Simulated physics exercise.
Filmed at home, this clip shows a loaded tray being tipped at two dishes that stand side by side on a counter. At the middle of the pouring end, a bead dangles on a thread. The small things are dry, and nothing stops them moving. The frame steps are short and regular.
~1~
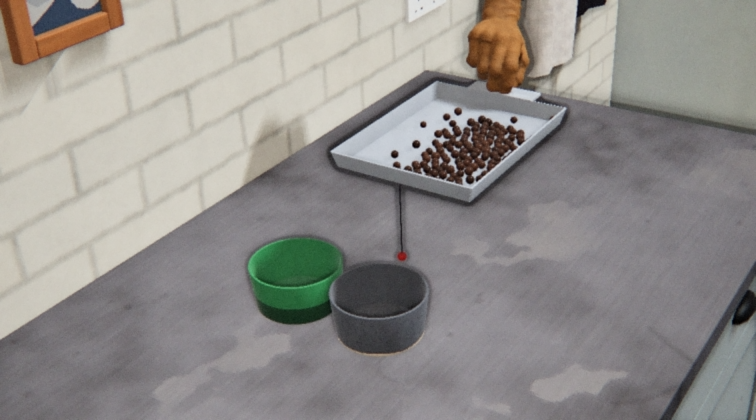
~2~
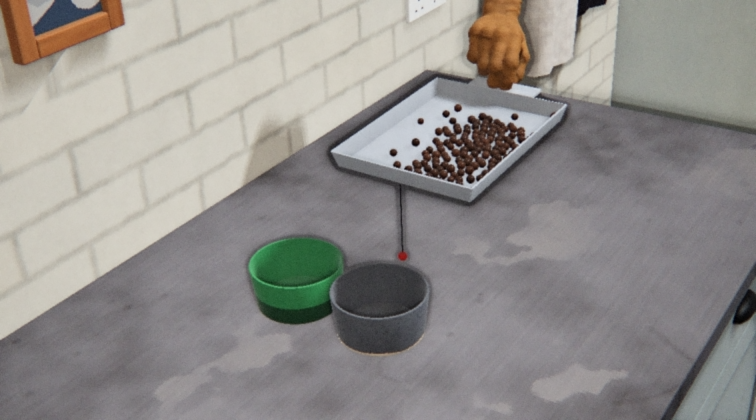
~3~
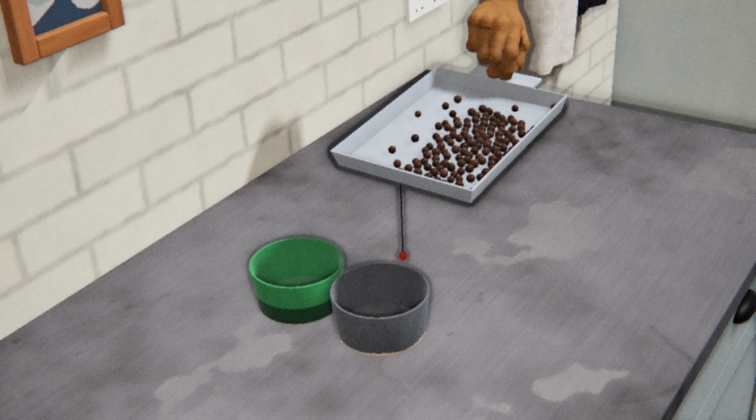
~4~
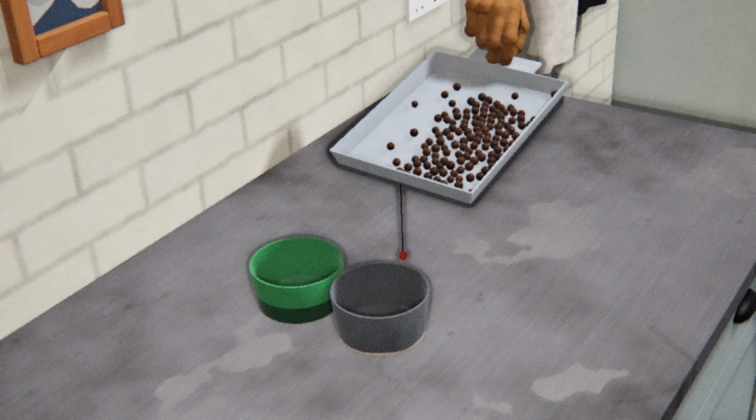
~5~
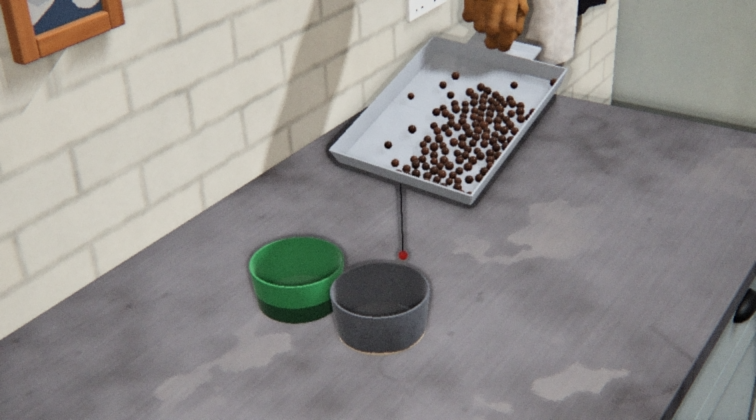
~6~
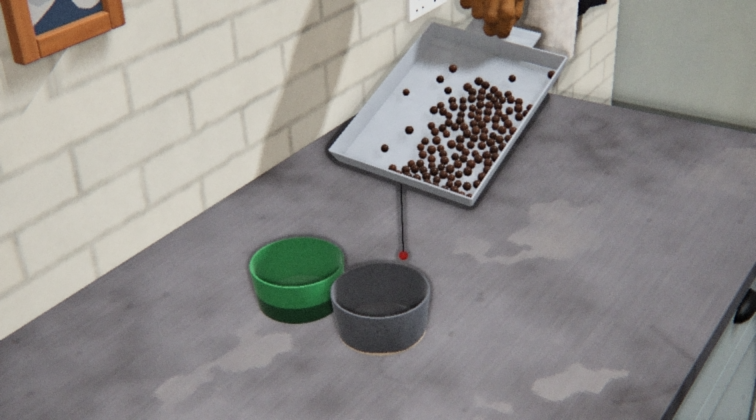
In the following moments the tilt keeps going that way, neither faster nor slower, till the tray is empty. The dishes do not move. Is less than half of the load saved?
Yes, less than half is saved.
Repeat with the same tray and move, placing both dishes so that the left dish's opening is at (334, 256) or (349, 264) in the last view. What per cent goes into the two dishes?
60, then 90 %.
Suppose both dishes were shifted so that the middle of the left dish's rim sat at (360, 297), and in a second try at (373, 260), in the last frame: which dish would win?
First try, the dish to the right; second try, the dish to the right.
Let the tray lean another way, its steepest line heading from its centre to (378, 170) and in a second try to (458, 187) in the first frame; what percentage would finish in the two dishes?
70 %, give or take, and then 0 %.
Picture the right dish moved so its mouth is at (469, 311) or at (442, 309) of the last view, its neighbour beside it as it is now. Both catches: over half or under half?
Earlier try a majority share, later try a majority share.
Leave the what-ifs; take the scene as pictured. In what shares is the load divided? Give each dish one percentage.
0 per cent goes to the left dish and 30 per cent to the right dish.
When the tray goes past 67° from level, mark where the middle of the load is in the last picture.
Roughly at (438, 179).
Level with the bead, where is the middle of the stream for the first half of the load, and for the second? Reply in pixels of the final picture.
It goes through near (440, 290) first, then near (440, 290).
Just after the last frame, tray tipped steeply; the larger part on the tray; just a few in the right dish; just a few outside both; about a tenth in the air.
A moment on, tray tipped past a quarter turn; just a few on the tray; roughly a third in the right dish; roughly half outside both; about a tenth in the air.
Further on, tray tipped past a quarter turn; roughly a third in the right dish; roughly two thirds outside both.
When it is over, tray tipped past a quarter turn; roughly a third in the right dish; not one in the left dish; roughly two thirds outside both.
